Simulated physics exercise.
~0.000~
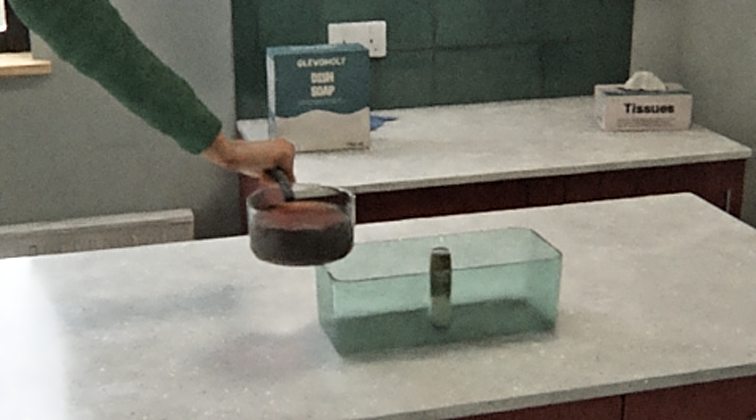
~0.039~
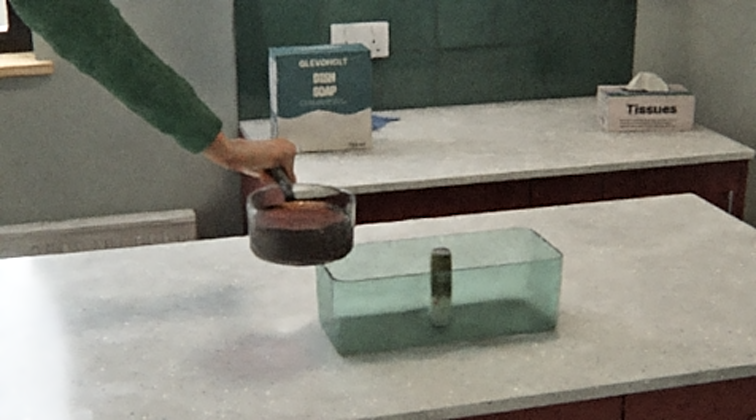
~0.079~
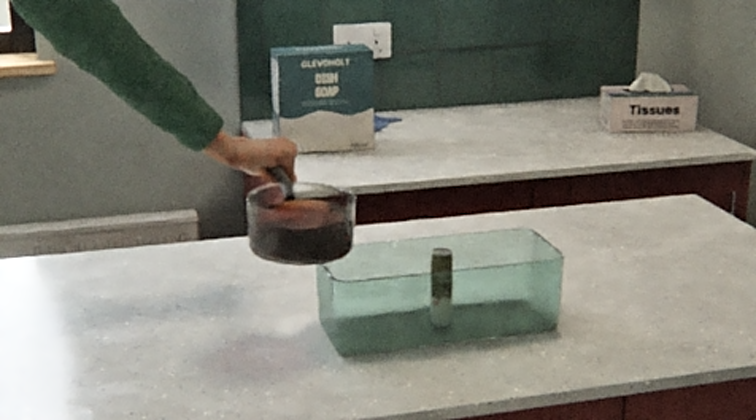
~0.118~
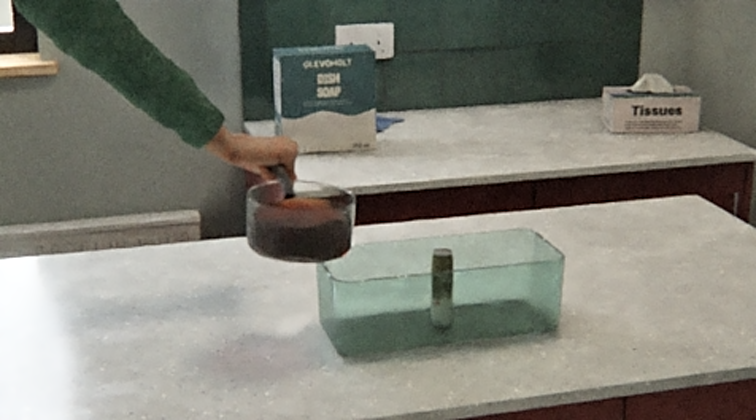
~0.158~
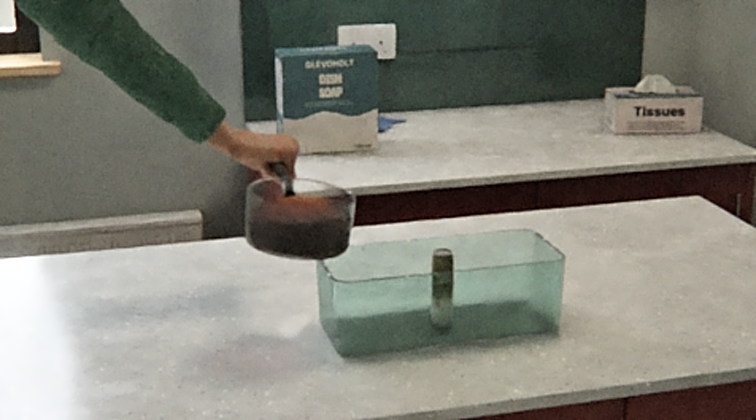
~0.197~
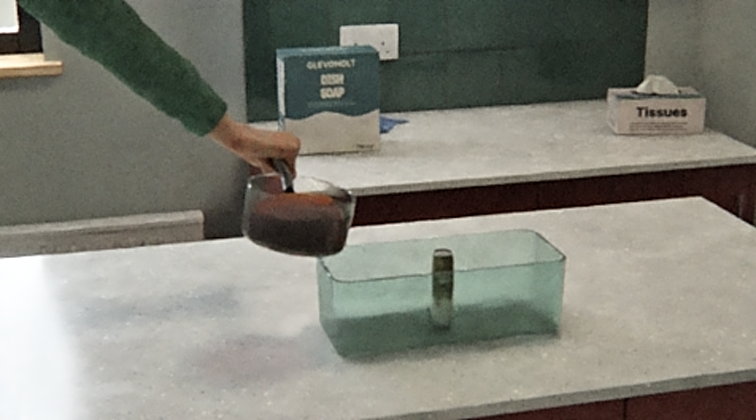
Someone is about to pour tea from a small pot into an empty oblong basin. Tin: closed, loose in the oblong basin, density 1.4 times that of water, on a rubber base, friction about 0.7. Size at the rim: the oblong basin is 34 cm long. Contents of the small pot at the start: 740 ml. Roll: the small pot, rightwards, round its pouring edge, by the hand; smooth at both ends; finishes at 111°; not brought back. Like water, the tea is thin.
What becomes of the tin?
I'd say it will come down.
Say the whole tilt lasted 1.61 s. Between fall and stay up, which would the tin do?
It stays steady, then.
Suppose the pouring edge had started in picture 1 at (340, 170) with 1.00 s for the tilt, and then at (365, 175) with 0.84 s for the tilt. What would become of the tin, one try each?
First it tips over; then it stays on its base.
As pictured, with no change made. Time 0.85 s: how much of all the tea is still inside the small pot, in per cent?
I reckon near 8 per cent still sits there.
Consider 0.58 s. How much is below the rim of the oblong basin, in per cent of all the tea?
About 3 per cent.
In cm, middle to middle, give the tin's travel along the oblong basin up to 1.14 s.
8 cm, roughly.
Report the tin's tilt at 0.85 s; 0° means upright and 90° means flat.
It leans about 10° from upright.
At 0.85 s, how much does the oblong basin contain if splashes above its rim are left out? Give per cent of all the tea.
Value: Approx. 76 %.
After 0.58 s the tilt is 73° and 66 per cent is still to pour; the tin stands where it began.
After 0.85 s the tilt is 108° and 8 per cent is still to pour; the tin leans 9°.
After 1.14 s the tilt is 111° and 0 per cent is still to pour; the tin lies on its side.
After 1.46 s the tilt is 111° and 0 per cent is still to pour; the tin lies on its side.
In the end the tin lies on its side.
